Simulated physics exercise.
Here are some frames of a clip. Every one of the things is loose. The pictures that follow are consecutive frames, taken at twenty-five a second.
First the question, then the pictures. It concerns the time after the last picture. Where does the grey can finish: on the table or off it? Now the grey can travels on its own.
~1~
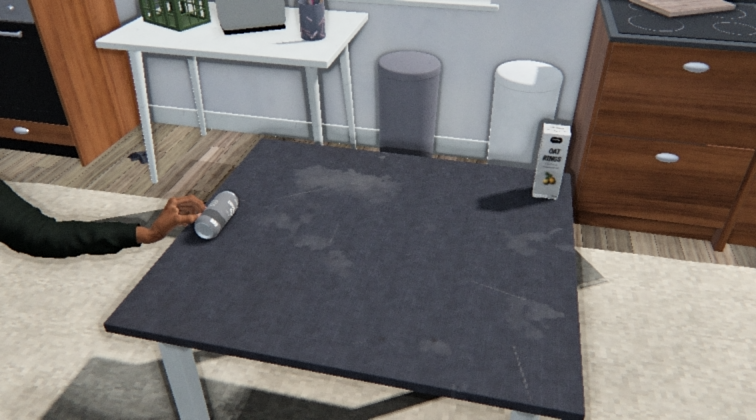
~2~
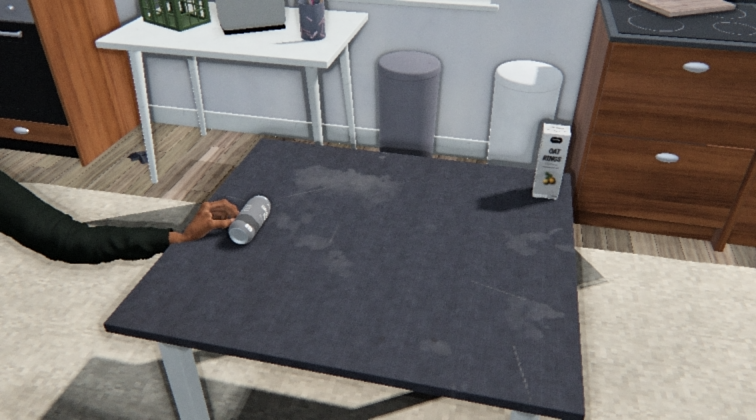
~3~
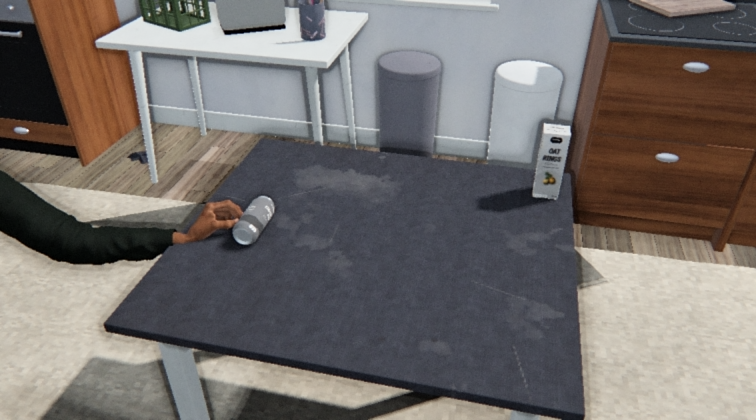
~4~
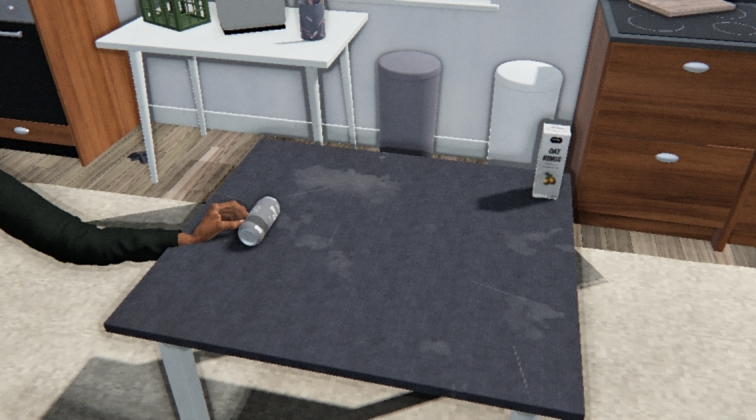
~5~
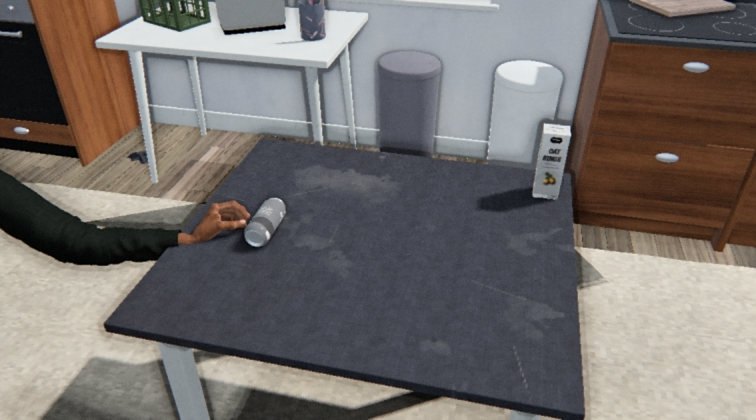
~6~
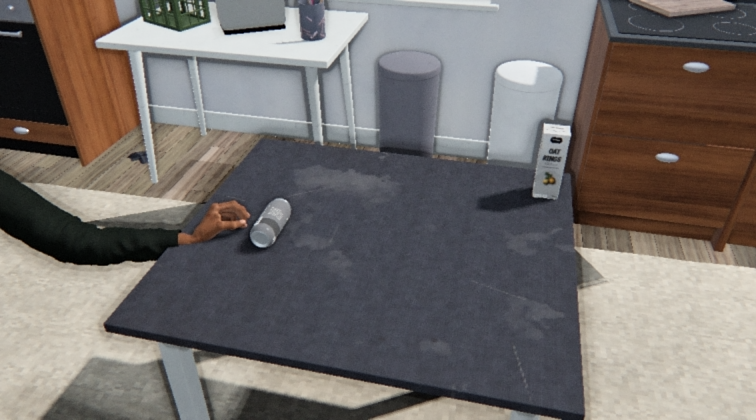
On the table.
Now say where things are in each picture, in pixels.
Under the hand; grey can (217, 215), in the first frame.
Under the hand; grey can (251, 220), in the second frame.
Under the hand; grey can (254, 220), in the third frame.
Grey can (260, 221), in the fourth frame.
Grey can (265, 222) moved a little, in the fifth frame.
Grey can (271, 222) moved a little, in the sixth frame.
Then, 0.20 s later than the last frame, grey can moved about its own width near (294, 226).
Then, 0.40 s later than the last frame, grey can moved well along near (306, 228).
When it is over, moved from the start, grey can. End places, in pixels of the last picture, grey can near (309, 228).
